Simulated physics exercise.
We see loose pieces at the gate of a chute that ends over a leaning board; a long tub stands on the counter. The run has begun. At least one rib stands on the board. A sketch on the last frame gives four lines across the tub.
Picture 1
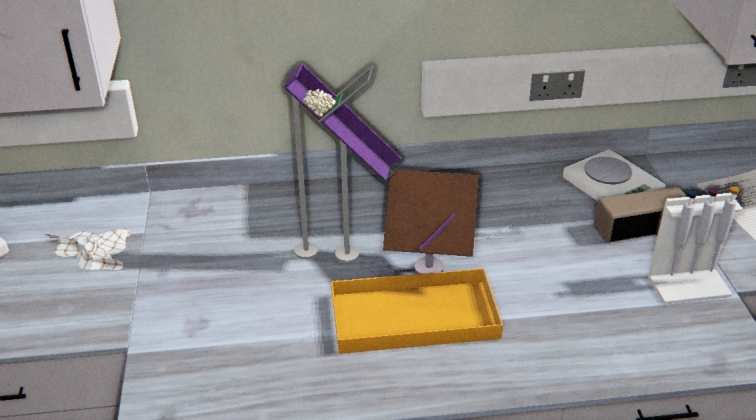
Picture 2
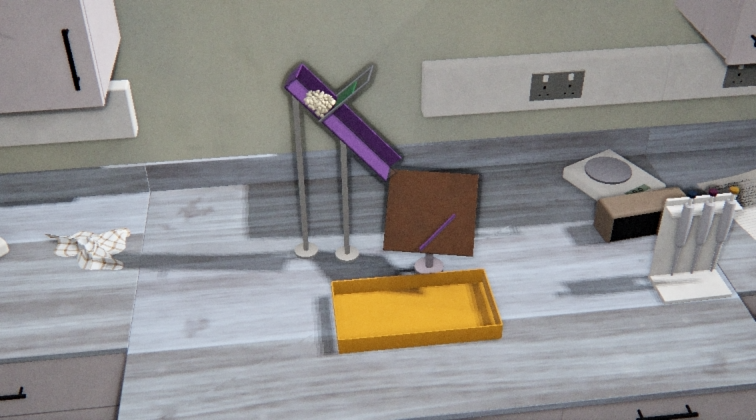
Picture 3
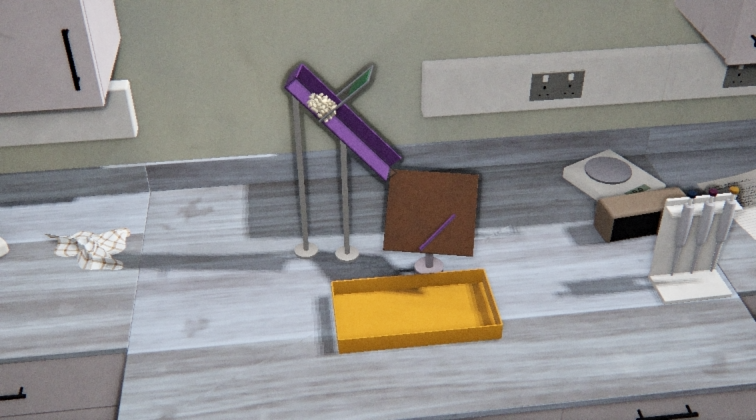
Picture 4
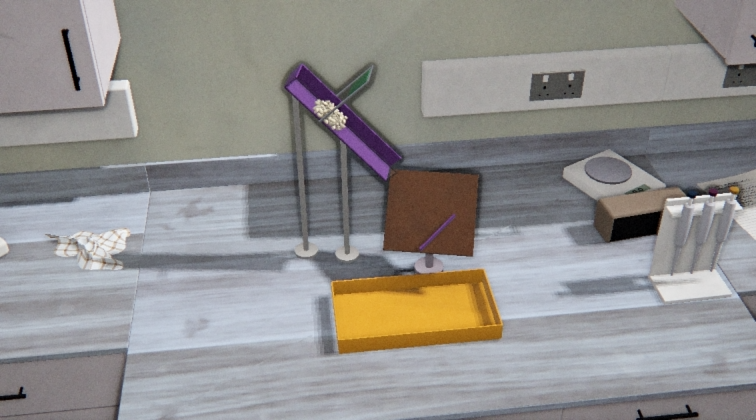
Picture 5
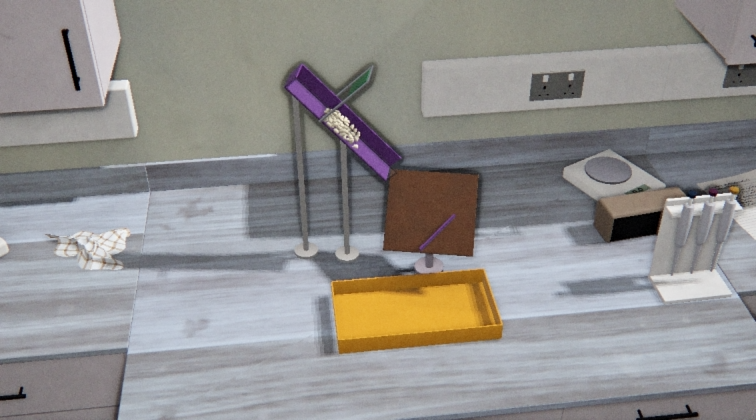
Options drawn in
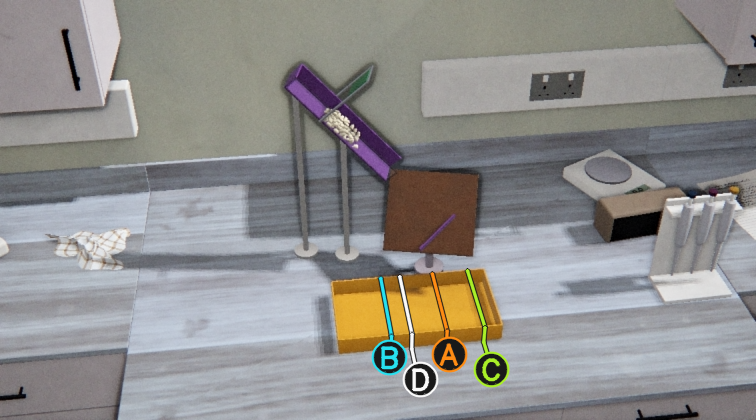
White beans sit bunched in a sloping purple chute as a green gate swings up beside them, then slide down to the right, spreading out partway along it, above a brown leaning board and an empty yellow tub.
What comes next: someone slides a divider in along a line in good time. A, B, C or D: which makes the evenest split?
D.
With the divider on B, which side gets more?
More lands on the right.
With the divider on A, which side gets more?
More lands on the left.
On the marked copy, line A crosses the front rim at (447, 330); line B crosses the front rim at (391, 335); line C crosses the front rim at (484, 326); line D crosses the front rim at (411, 333).
For line A, of what is caught, nearly all on the left of the divider, a small part on the right.
For line B, of what is caught, a stray few on the left of the divider, nearly all on the right.
For line C, of what is caught, nearly all on the left of the divider, a small part on the right.
For line D, of what is caught, about a quarter on the left of the divider, about two thirds on the right.
